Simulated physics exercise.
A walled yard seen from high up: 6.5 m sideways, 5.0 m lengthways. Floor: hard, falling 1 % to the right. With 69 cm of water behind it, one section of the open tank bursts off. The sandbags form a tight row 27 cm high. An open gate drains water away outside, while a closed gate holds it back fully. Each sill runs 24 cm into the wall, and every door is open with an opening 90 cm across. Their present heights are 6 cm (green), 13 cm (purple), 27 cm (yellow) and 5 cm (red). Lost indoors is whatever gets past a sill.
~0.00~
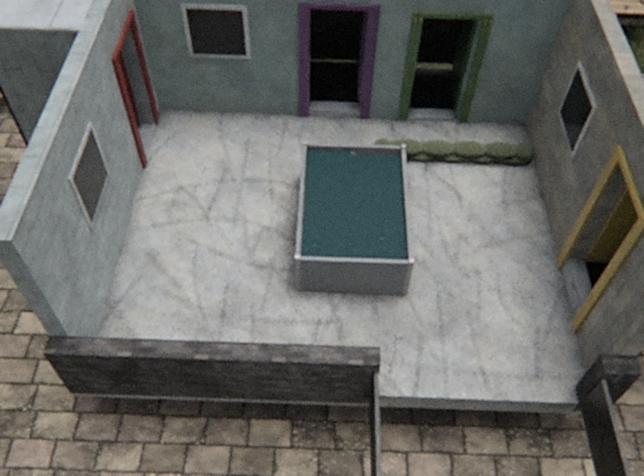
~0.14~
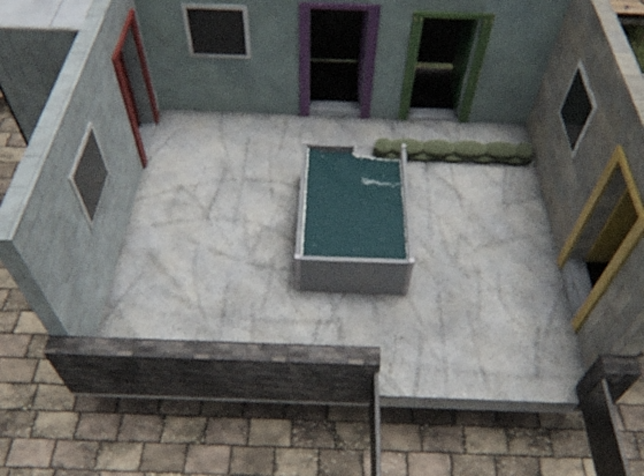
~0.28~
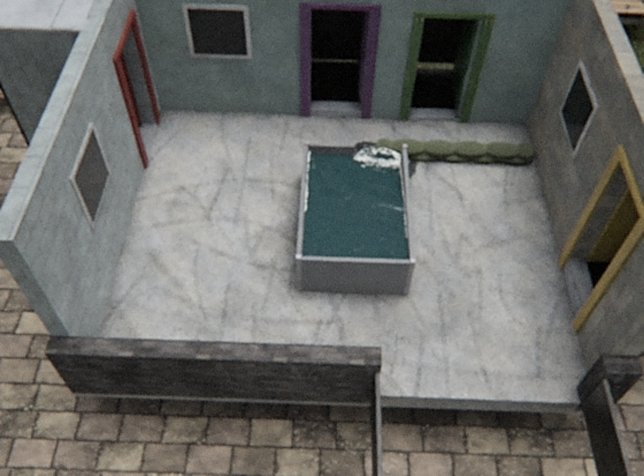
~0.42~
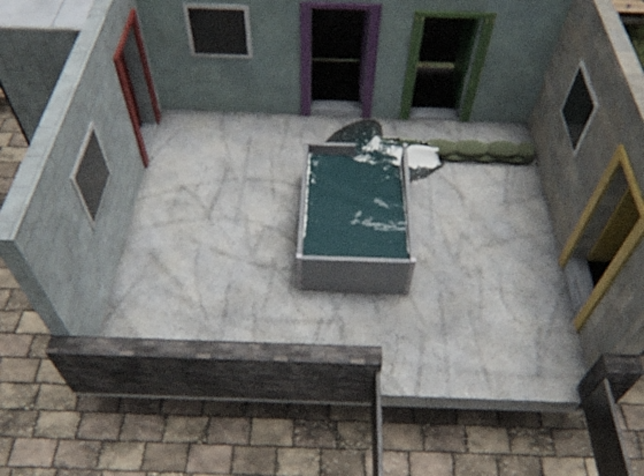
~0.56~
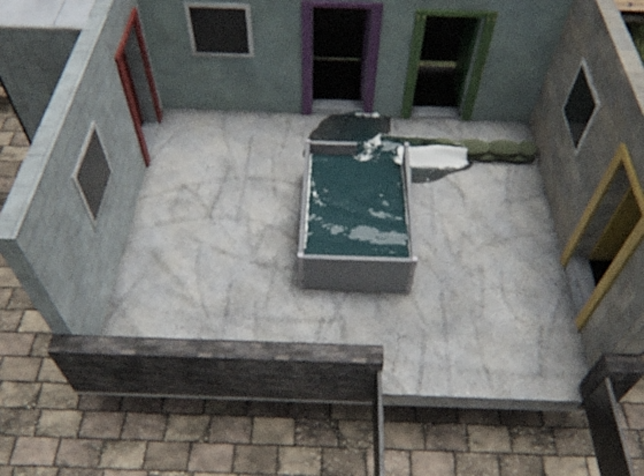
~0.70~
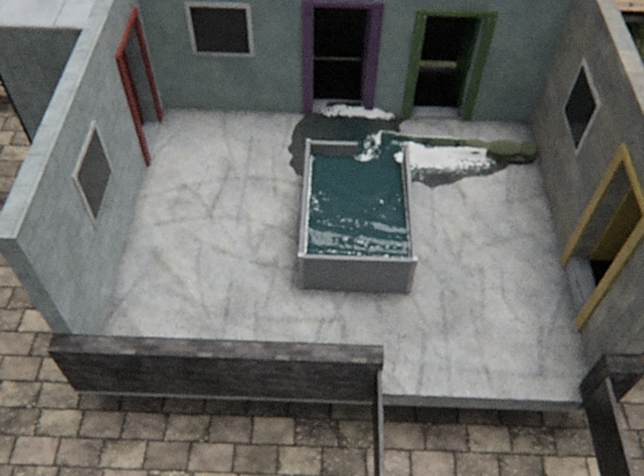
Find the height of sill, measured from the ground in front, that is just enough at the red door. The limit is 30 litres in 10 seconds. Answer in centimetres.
Roughly 9 cm is just enough.
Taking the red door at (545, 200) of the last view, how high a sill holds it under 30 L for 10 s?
It needs roughly 14.5 cm.
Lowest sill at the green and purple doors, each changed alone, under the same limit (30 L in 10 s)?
About 8.5 cm at green and 24 cm at purple.
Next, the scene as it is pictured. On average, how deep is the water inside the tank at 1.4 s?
It averages close to 49 centimetres.
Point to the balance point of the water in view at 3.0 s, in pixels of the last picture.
About (378, 200).
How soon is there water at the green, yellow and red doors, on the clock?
Green 1.0 s, yellow 1.8 s, red 2.2 s.
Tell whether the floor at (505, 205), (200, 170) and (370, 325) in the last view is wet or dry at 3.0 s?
So the three spots come out swamped, swamped, spared, in that order.
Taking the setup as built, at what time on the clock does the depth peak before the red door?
The level tops out near 3.2 seconds.
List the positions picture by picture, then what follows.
Still water, 69 cm deep, in the open tank at (354, 202); the red door at (138, 96) is dry, in the first picture.
The front is at a hidden place, 0.3 m from the gap on the far side; 0.2 m2 of floor is wet, 69 cm left at the back, in the second picture.
Water pours out on the far side and has run 0.8 m, to (362, 146); about 14 cm deep outside, 69 cm at the back, in the third picture.
The front is at (365, 124), 1.4 m from the gap on the far side; 1.4 m2 of floor is wet, 69 cm left at the back, in the fourth picture.
Water pours out on the far side and has run 1.6 m, to (340, 115); about 5 cm deep outside, 68 cm at the back, in the fifth picture.
Water pours out on the far side and has run 1.8 m, to (501, 165); about 5 cm deep outside, 61 cm at the back; the red door at (141, 94), 3.8 m from the gap, is still 2.5 m from the nearest water, in the sixth picture.
After 1.4 s water covers 20 % of the floor, deepest (45 cm) near (390, 165); it has not reached the red door.
After 3.0 s water covers 45 % of the floor, deepest (31 cm) near (390, 165); 13 cm at the red door, 15 litres in over its 5 cm sill.
After 10.0 s water covers 90 % of the floor, deepest (11 cm) near (390, 165); 7 cm at the red door, 112 litres in over its 5 cm sill.
At the red door as built, the water arrived by 2.2 s and peaked near 14 cm at 3.2 s.
Run again over the same 10 s with other heights there, 53 litres in over 7.5 cm, 20 litres over 10 cm. The limit of 30 litres is kept from about 9 cm up.
